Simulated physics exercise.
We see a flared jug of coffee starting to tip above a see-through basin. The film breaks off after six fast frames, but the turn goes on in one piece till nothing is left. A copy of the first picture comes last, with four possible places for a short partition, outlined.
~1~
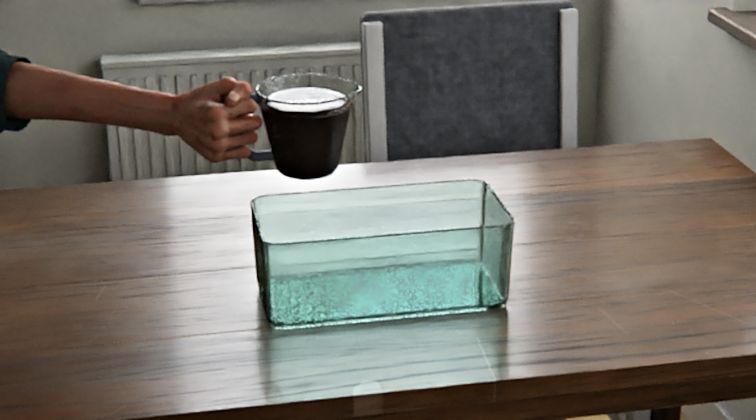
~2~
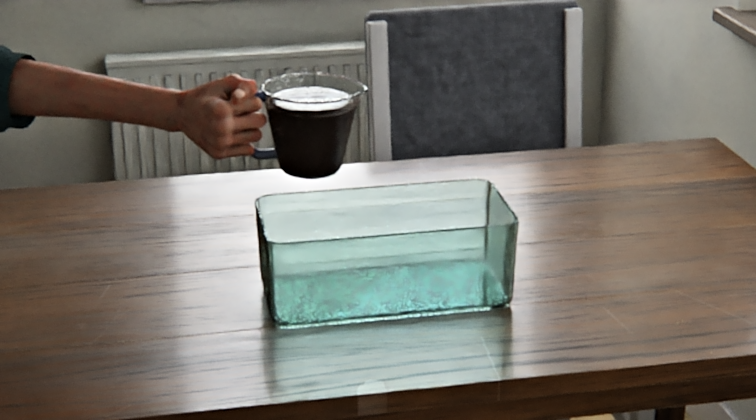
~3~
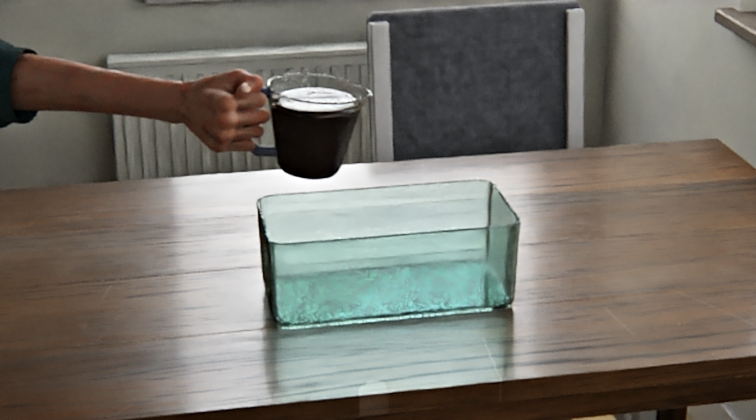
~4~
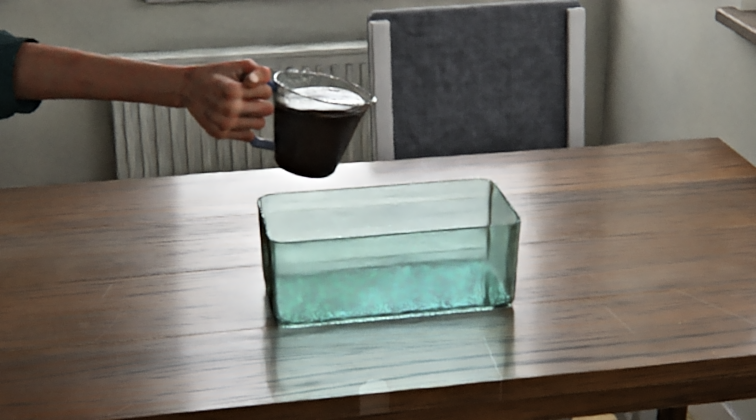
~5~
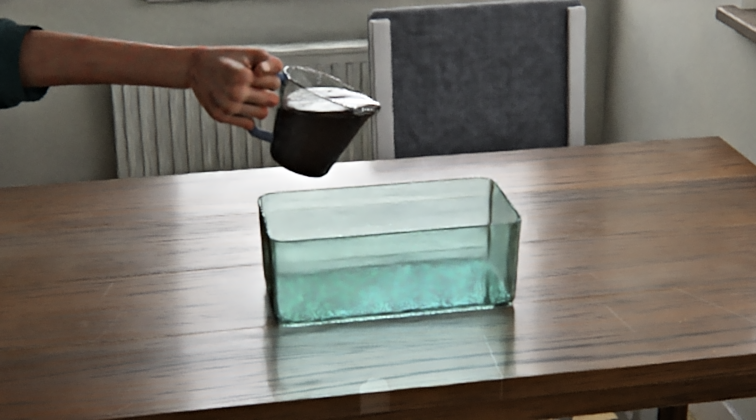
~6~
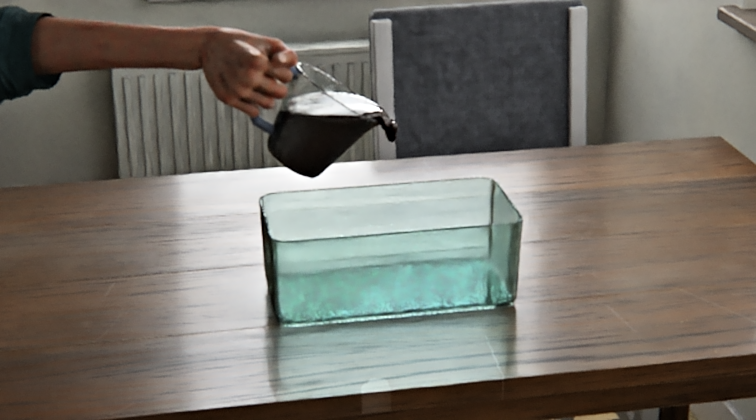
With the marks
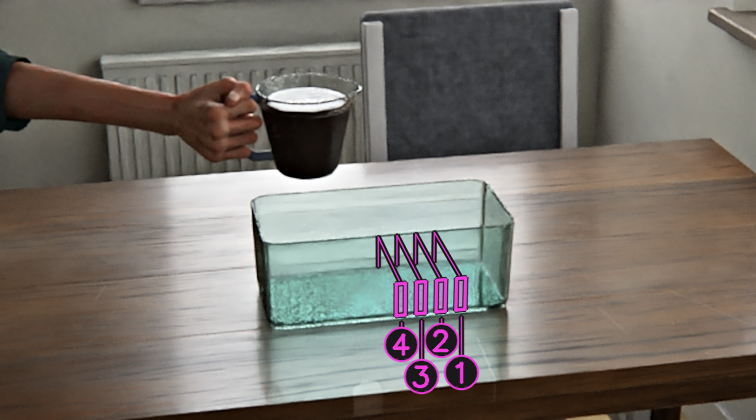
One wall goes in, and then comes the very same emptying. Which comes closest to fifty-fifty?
Go for 3.
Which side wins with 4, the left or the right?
The right side.
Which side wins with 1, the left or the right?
More ends on the left.
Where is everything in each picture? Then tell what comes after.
The first picture shows upright, lip at (360, 87); basin from (267, 326) to (508, 304); nothing has left yet.
The second picture shows upright, lip at (365, 88); nothing has left yet.
The third picture shows tipped about 6°, lip at (370, 93); nothing has left yet.
The fourth picture shows tipped about 14°, lip at (374, 99); nothing has left yet.
The fifth picture shows tipped about 24°, lip at (378, 108); coffee is over the lip, down to (378, 108).
The sixth picture shows tipped about 35°, lip at (381, 121); coffee is over the lip, down to (391, 138).
On the marked copy, 1 at (461, 316); 2 at (441, 318); 3 at (421, 320); 4 at (401, 322).
With 1, about 94 % ends left of the wall and 5 % right of it.
With 2, about 84 % ends left of the wall and 15 % right of it.
With 3, about 45 % ends left of the wall and 54 % right of it.
With 4, about 14 % ends left of the wall and 86 % right of it.
